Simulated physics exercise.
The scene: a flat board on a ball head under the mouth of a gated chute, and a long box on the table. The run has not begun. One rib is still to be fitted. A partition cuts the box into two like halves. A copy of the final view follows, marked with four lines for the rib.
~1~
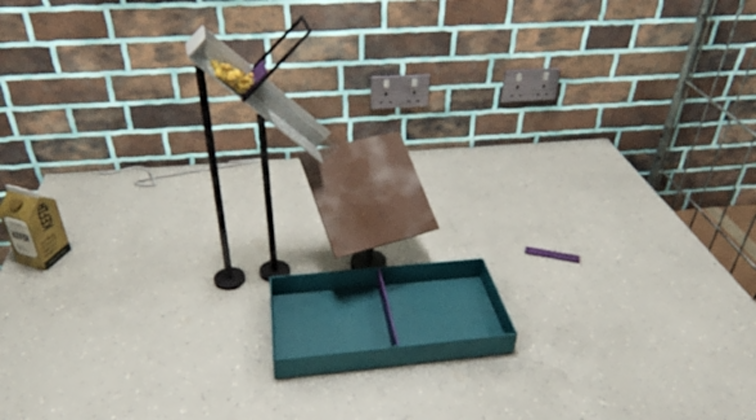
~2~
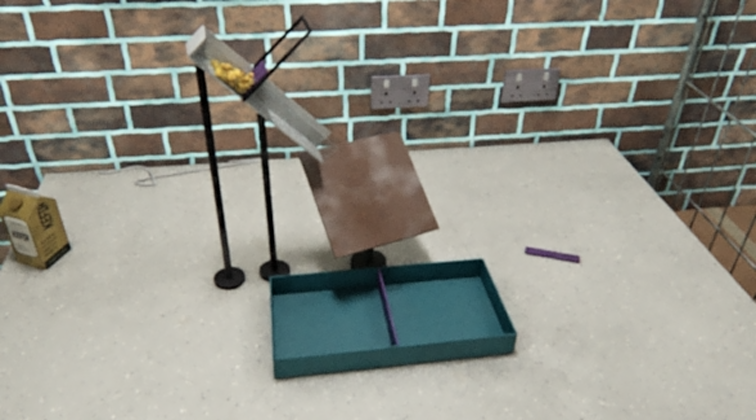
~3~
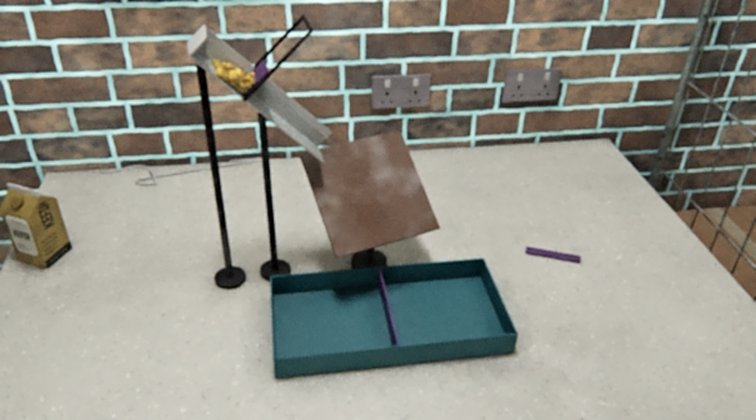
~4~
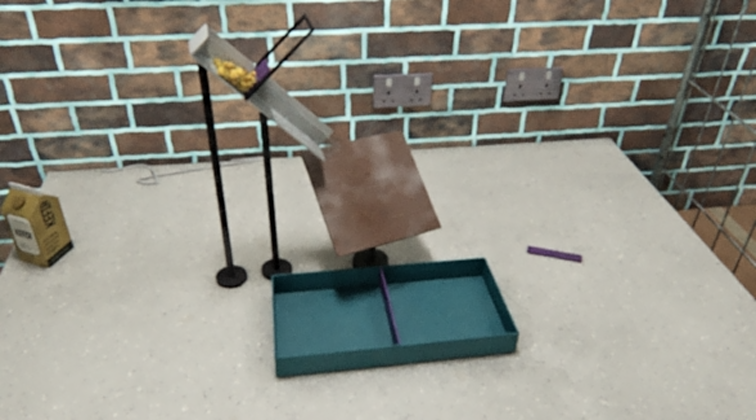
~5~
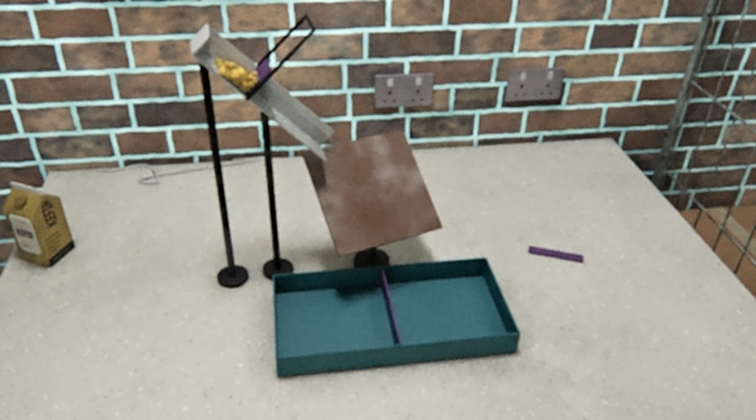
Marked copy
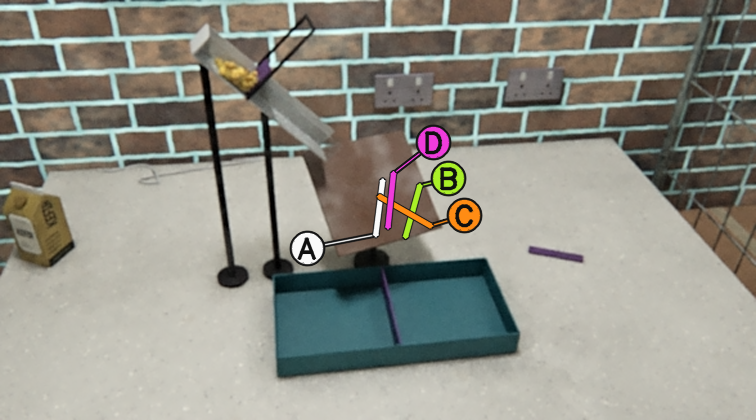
A teal box with a purple divider sat on a pale table below a tilted brown board and a sloping clear chute holding yellow puffs behind a gate, and nothing on the table visibly moved.
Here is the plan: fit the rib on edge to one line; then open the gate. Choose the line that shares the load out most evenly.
Choose D.
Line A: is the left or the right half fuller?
More lands on the left.
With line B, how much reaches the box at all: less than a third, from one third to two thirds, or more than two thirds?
It is more than two thirds.
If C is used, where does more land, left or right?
Right.
On the marked copy, line A from (382, 180) to (375, 234); line B from (419, 185) to (405, 236); line C from (379, 196) to (430, 225); line D from (393, 173) to (387, 226).
If A is chosen, of what is caught, most in the left half, a small part in the right.
If B is chosen, of what is caught, a stray few in the left half, nearly all in the right.
If C is chosen, of what is caught, a stray few in the left half, nearly all in the right.
If D is chosen, of what is caught, about half in the left half, about half in the right.
